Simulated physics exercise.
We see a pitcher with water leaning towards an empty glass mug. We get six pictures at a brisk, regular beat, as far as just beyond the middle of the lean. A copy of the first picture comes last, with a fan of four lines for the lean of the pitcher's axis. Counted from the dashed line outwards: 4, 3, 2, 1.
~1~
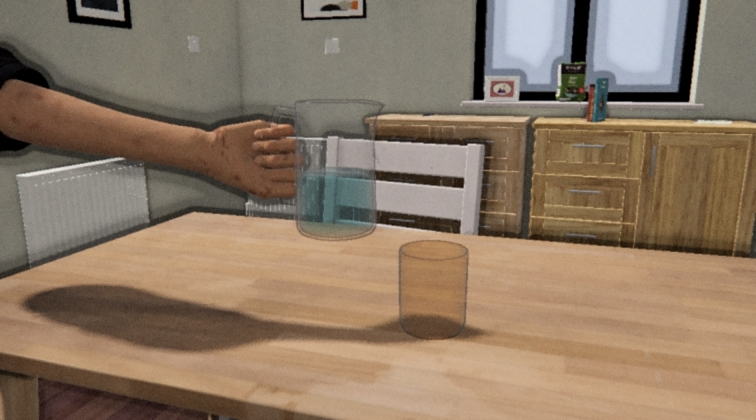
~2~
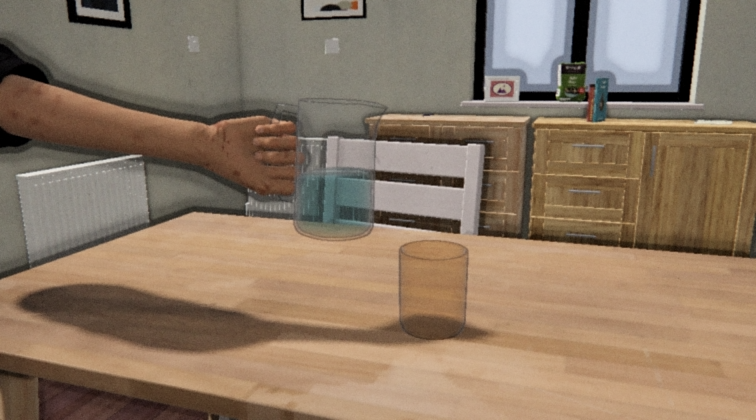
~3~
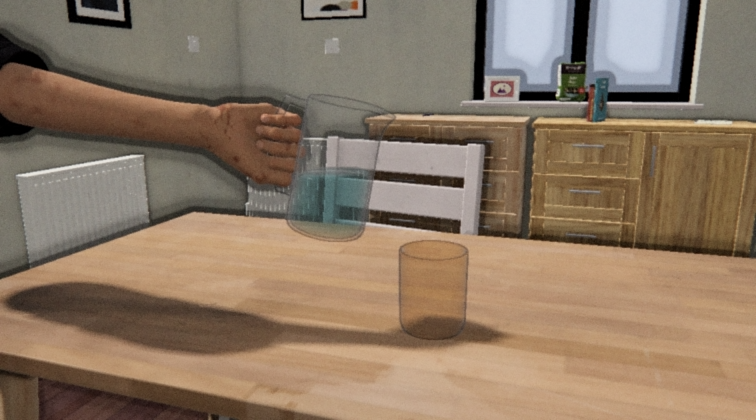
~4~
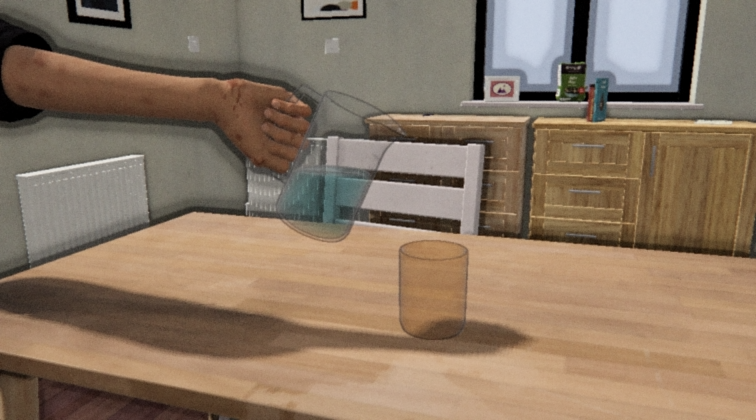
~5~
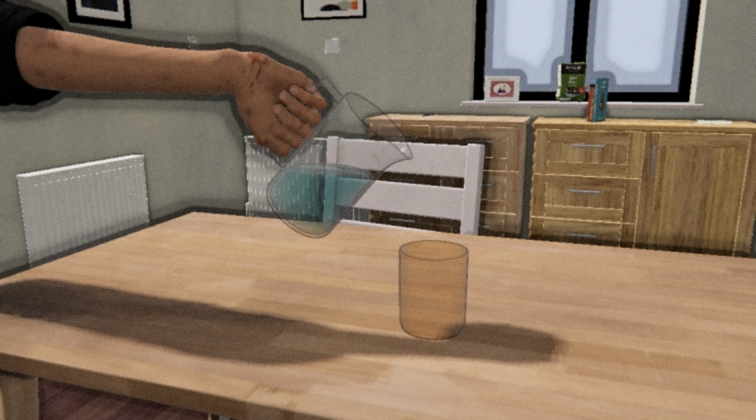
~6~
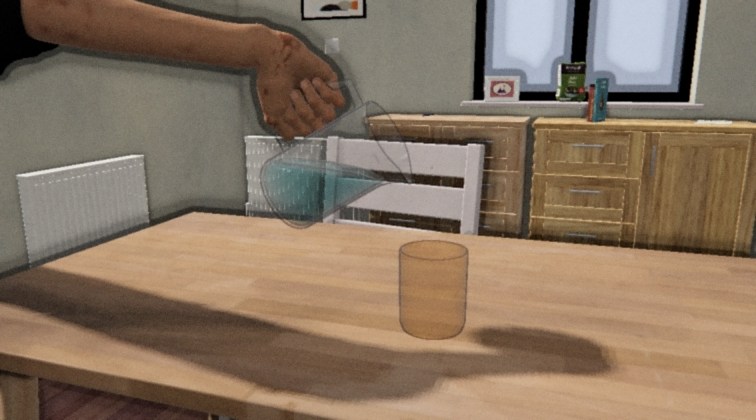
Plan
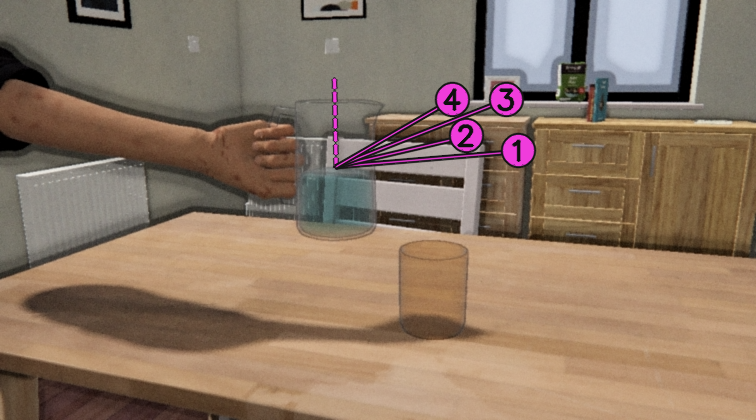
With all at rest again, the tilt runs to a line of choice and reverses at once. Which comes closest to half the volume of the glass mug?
1 beats the others.
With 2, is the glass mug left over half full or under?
Under.
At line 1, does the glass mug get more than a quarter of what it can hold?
Yes, it does.
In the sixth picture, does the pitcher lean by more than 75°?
No.
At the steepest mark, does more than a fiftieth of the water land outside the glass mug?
No.
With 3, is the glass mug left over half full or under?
Under.
On the marked copy, 1 at (501, 152); 2 at (449, 140); 3 at (490, 105); 4 at (437, 108).
Choosing 1, the glass mug ends with about 53 % of what it can hold.
Choosing 2, the glass mug ends with about 31 % of what it can hold.
Choosing 3, the glass mug ends with about 12 % of what it can hold.
Choosing 4, the glass mug ends with about 2 % of what it can hold.
